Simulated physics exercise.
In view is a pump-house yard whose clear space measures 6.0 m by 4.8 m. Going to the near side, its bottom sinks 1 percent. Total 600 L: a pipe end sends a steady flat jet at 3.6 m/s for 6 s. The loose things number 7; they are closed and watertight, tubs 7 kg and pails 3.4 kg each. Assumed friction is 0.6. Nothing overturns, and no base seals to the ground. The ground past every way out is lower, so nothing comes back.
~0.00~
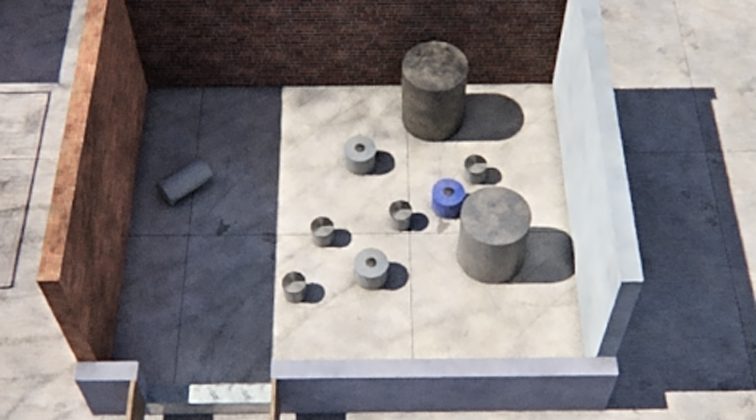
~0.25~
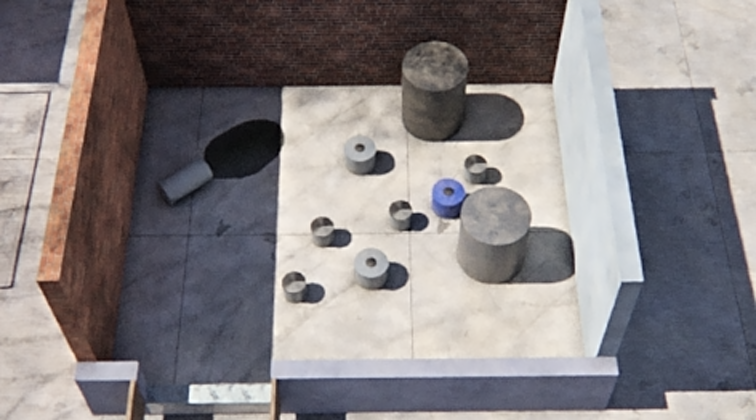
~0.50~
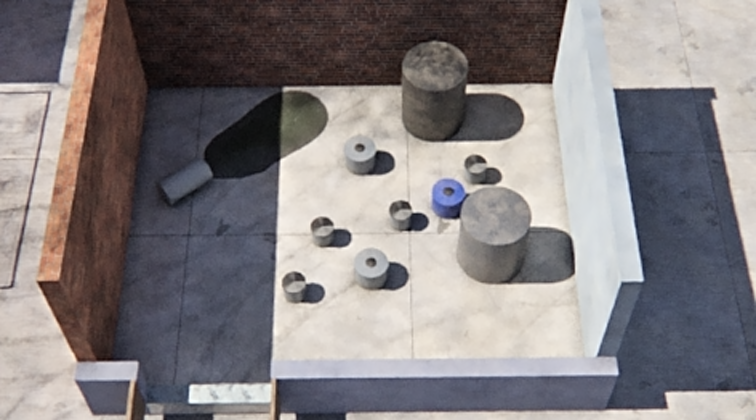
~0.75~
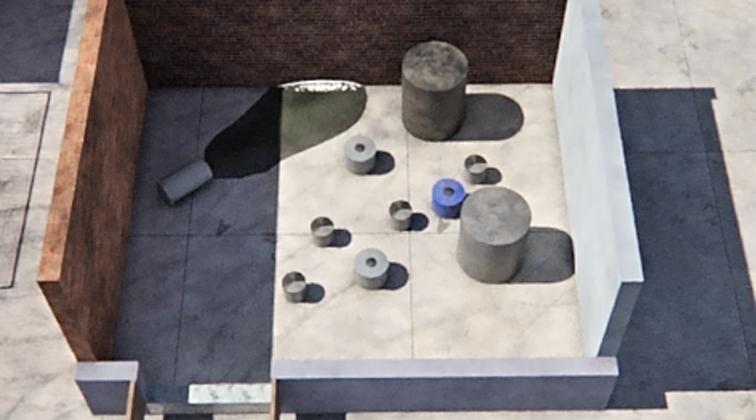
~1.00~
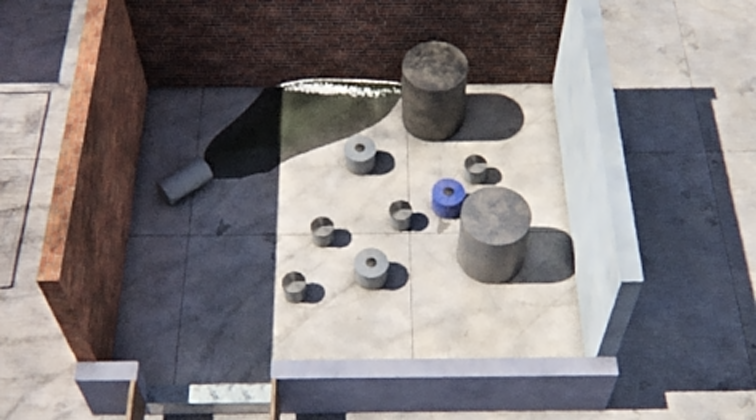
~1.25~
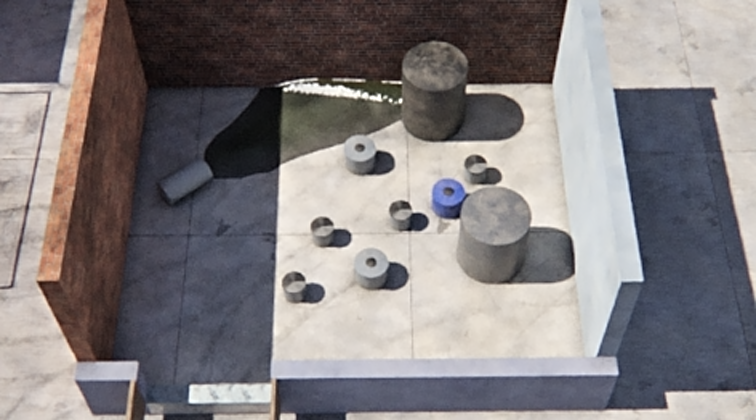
Walled concrete yard with water spreading from a pipe across the back to a large cylinder, small tubs and pails staying still.
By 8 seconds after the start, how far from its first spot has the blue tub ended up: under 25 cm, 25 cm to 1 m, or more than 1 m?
Under 25 cm.
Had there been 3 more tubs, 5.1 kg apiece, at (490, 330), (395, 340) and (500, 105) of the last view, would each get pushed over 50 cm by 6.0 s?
Respectively: A smaller shift, a smaller shift, a bigger shift.
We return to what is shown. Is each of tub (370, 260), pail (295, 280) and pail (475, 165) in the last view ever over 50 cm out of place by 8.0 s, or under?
Going one by one: Goes farther, stays closer, stays closer.
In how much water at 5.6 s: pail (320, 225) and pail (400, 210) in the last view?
Close to 3 and 3 centimetres.
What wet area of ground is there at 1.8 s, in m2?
About 3.5 m2.
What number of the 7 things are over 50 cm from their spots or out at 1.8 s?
Tally: 0.
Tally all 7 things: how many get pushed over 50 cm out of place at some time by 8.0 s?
By my tally, 4.
After 1.8 s the blue tub is near (448, 192), 0.0 m from its start, aground; 0 of 7 are out; 0 afloat.
After 3.6 s the blue tub is near (448, 192), 0.0 m from its start, aground; 0 of 7 are out; 0 afloat.
After 5.6 s the blue tub is near (448, 192), 0.0 m from its start, aground; 0 of 7 are out; 0 afloat.
After 8.0 s the blue tub is near (449, 192), 0.0 m from its start, aground; 0 of 7 are out; 1 afloat.
